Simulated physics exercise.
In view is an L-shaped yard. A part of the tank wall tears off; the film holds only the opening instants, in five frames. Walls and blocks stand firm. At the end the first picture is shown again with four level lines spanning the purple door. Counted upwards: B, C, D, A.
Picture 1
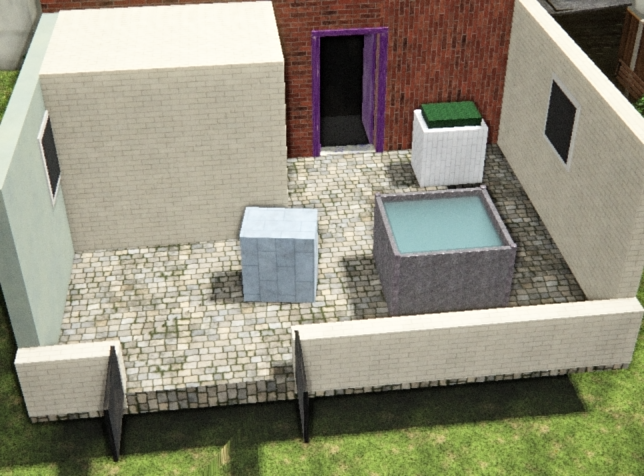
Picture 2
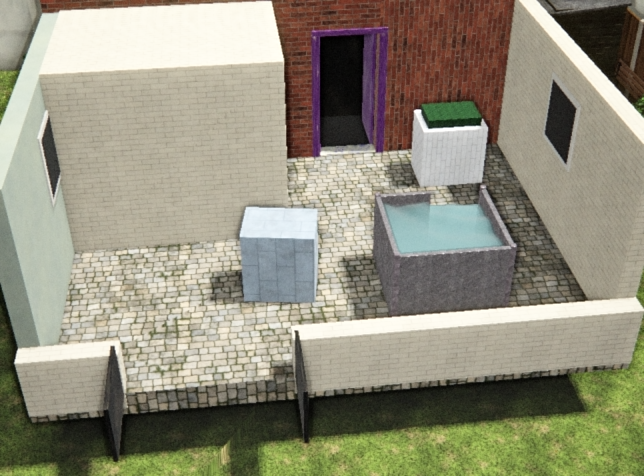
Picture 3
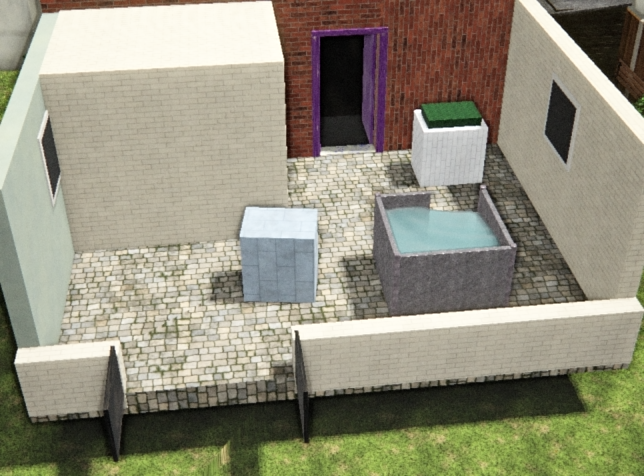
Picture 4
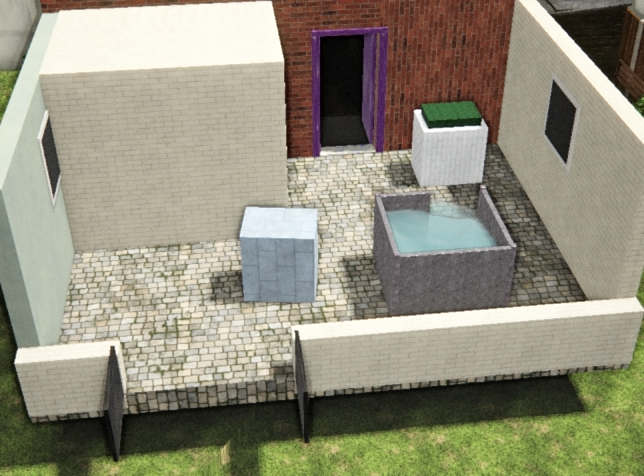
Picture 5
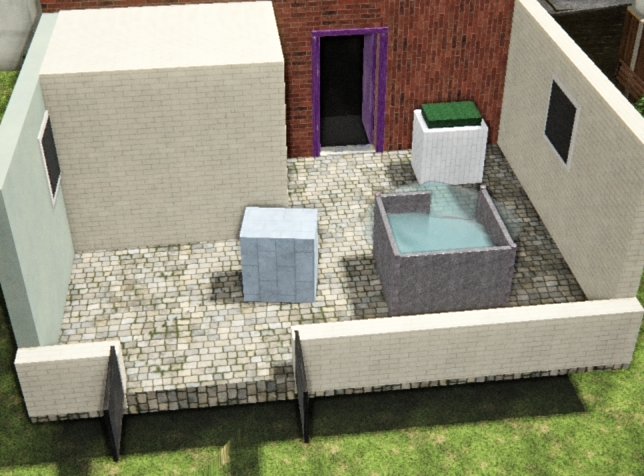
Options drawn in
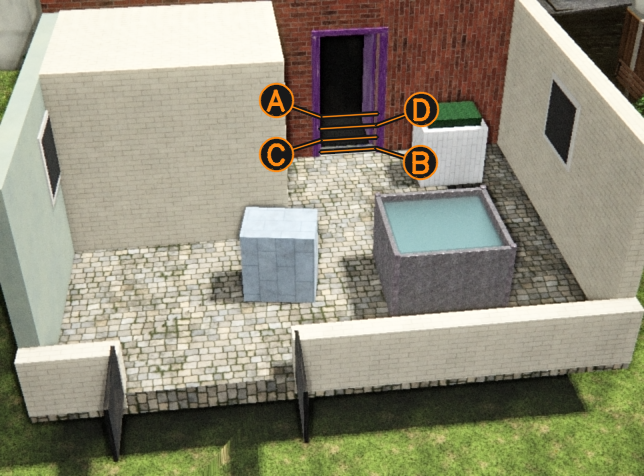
An L-shaped paved yard with pale walls, backed by red brick, is seen from high above its low front wall. A purple doorway stands at the back, a pale blue-grey block near the middle, and a grey tank of blue water at right before a white, green-topped block. A gap opens in the tank's back wall, the water inside lowers and ripples, and clear water spreads onto the paving behind, the camera still.
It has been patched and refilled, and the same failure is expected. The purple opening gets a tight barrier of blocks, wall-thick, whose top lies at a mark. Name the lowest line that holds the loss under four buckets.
Go for C.
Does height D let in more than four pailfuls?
No.
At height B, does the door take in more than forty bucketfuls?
No, less.
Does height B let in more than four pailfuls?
Yes, it does.
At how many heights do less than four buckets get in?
Three.
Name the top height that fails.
It is B.
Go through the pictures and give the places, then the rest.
Water in the tank at rest, its middle at (442, 225); foot of the purple doorway at (348, 154); open gate at (206, 330), in the first frame.
Water covers 1 % of the ground, its front hidden from here, in the second frame.
Water covers 3 % of the ground, its front hidden from here, in the third frame.
Water covers 6 % of the ground, its front hidden from here, in the fourth frame.
In the fifth frame, 13 % of the ground under water, visible out to (414, 184).
In orange, A at (349, 115); B at (348, 150); C at (348, 138); D at (348, 127); from the bottom up B, C, D, A.
With A, nothing gets over.
With B, some 20 bucketfuls get in.
With C, a splash gets over, under a bucket.
With D, nothing gets over.
